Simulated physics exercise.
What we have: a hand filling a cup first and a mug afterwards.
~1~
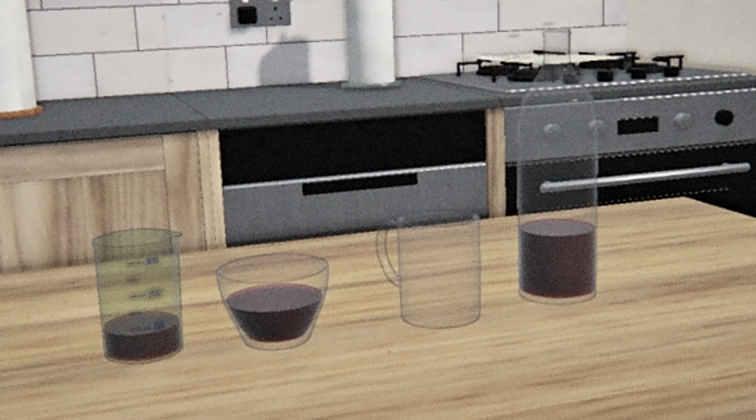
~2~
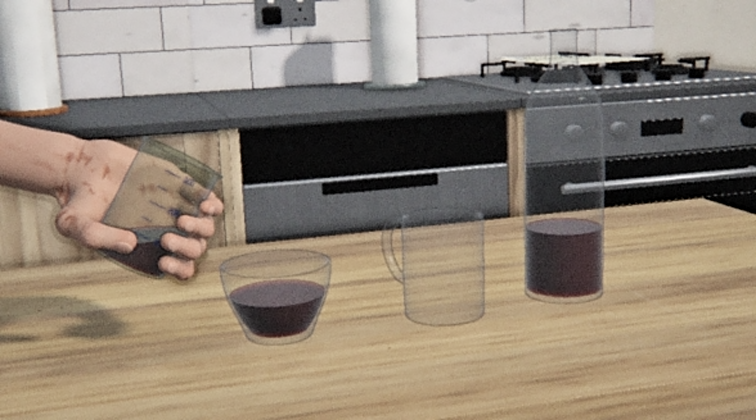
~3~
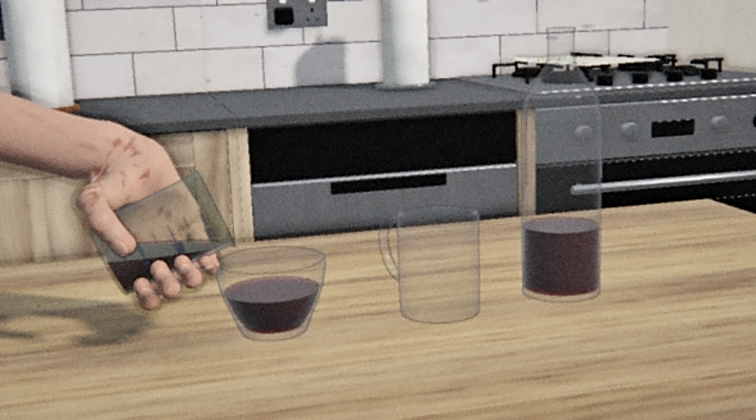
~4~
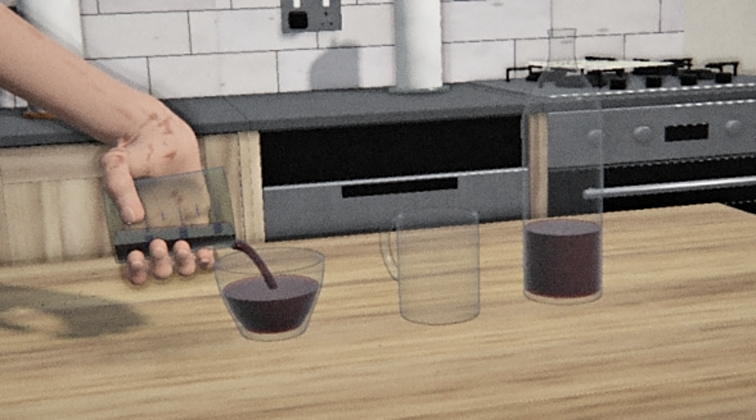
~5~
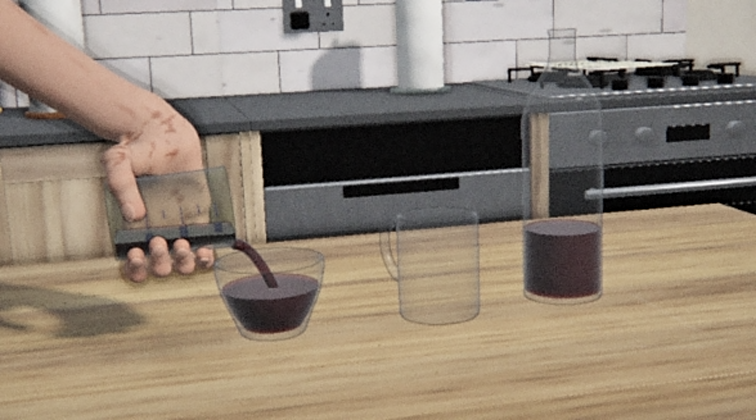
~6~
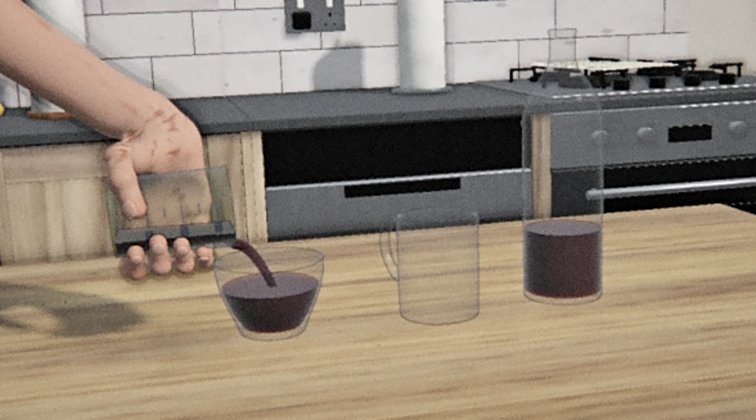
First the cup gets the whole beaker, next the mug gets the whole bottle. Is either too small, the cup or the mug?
The cup takes it all; the mug takes it all.
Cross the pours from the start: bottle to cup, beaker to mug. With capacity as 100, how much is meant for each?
Near 120 and 20 in a hundred.
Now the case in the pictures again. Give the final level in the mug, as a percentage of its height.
Roughly 75 per cent.
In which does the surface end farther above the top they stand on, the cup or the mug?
Higher in the mug.
Next, the cup is about two thirds full.
After that, the cup is about three quarters full.
Finally, the cup is about three quarters full; the mug is about three quarters full.
